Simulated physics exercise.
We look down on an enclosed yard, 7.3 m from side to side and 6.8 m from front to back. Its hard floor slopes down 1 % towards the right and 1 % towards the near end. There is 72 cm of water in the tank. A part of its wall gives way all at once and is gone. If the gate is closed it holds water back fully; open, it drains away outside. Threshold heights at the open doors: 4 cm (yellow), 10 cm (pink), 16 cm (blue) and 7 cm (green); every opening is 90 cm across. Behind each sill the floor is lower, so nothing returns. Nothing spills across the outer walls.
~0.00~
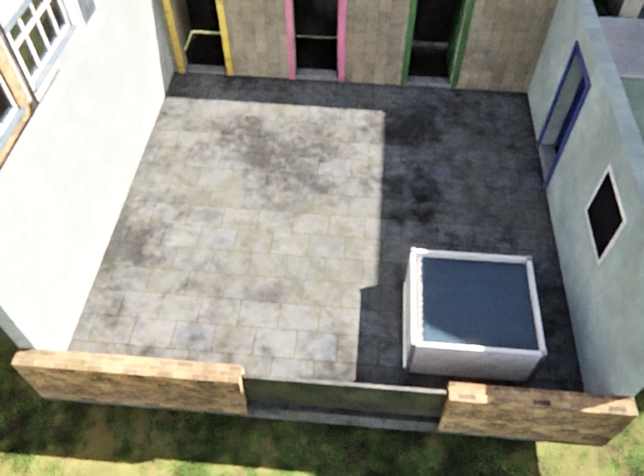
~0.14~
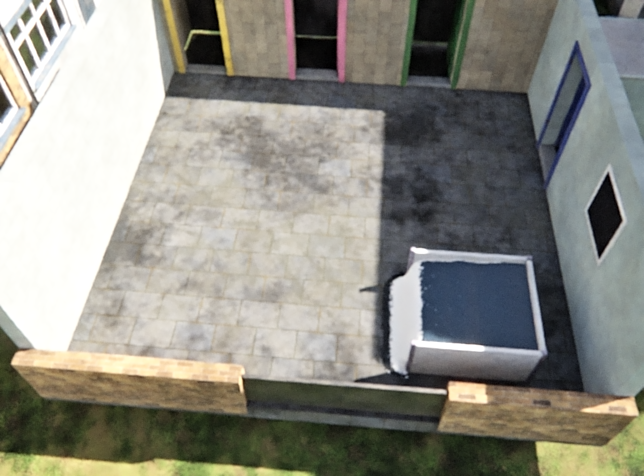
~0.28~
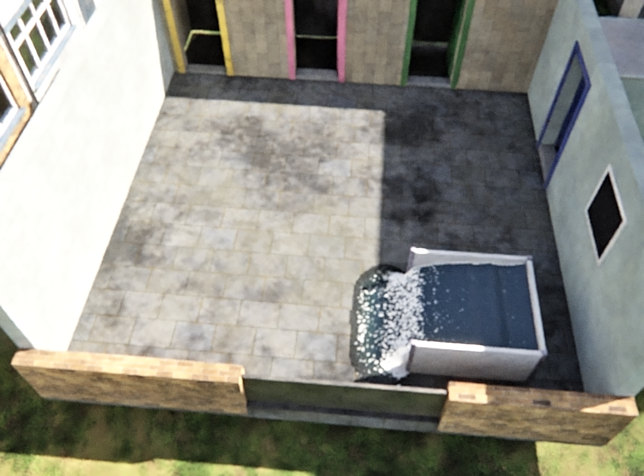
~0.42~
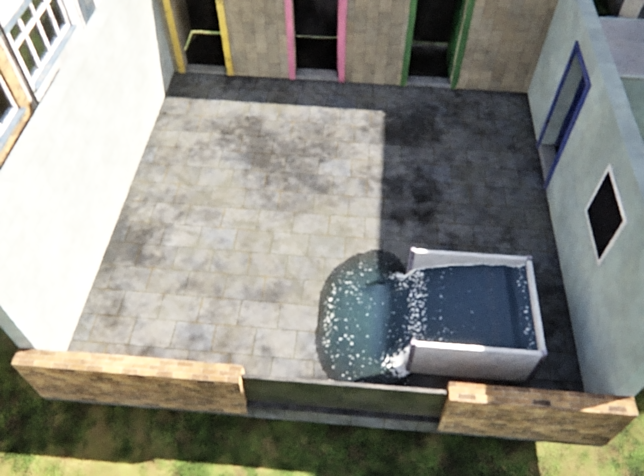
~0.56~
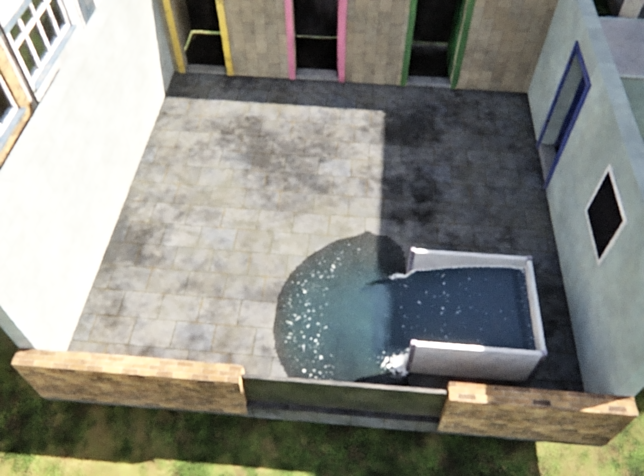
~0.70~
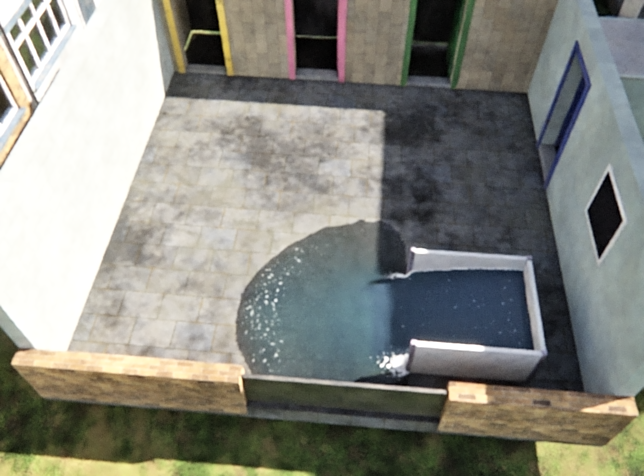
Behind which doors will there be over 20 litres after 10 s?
Within that time: At the yellow door it exceeds the limit; at the pink door it does not reach the limit; at the blue door it keeps below the limit; at the green door it does not reach the limit.
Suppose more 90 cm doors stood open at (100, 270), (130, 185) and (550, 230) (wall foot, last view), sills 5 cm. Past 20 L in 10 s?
In that order: Past it, past it, under.
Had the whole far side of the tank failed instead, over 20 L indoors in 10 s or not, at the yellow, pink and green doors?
Against that limit: Yellow under, pink under, green above.
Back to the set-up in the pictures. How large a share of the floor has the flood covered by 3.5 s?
Some 45 per cent of it.
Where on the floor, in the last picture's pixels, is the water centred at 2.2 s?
Around (283, 310).
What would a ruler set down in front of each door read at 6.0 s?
In cm: Yellow 10, pink 6, blue 0, green 0.
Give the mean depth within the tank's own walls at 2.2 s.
Some 18 cm.
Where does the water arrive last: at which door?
The blue one.
After 1.4 s water covers 30 % of the floor and is deepest (25 cm) near (395, 331); yellow door not reached, pink door not reached, blue door not reached, green door not reached.
After 2.2 s water covers 40 % of the floor and is deepest (39 cm) near (59, 373); yellow door not reached, pink door not reached, blue door not reached, green door not reached.
After 3.5 s water covers 45 % of the floor and is deepest (22 cm) near (122, 378); yellow door not reached, pink door not reached, blue door not reached, green door not reached.
After 6.0 s water covers 60 % of the floor and is deepest (11 cm) near (277, 81); yellow door 10 cm at the sill, 27 L in, pink door 6 cm at the sill, 0 L in, blue door not reached, green door not reached.
After 10.0 s water covers 95 % of the floor and is deepest (10 cm) near (583, 418); yellow door 3 cm at the sill, 52 L in, pink door 3 cm at the sill, 0 L in, blue door 9 cm at the sill, 0 L in, green door 3 cm at the sill, 0 L in.
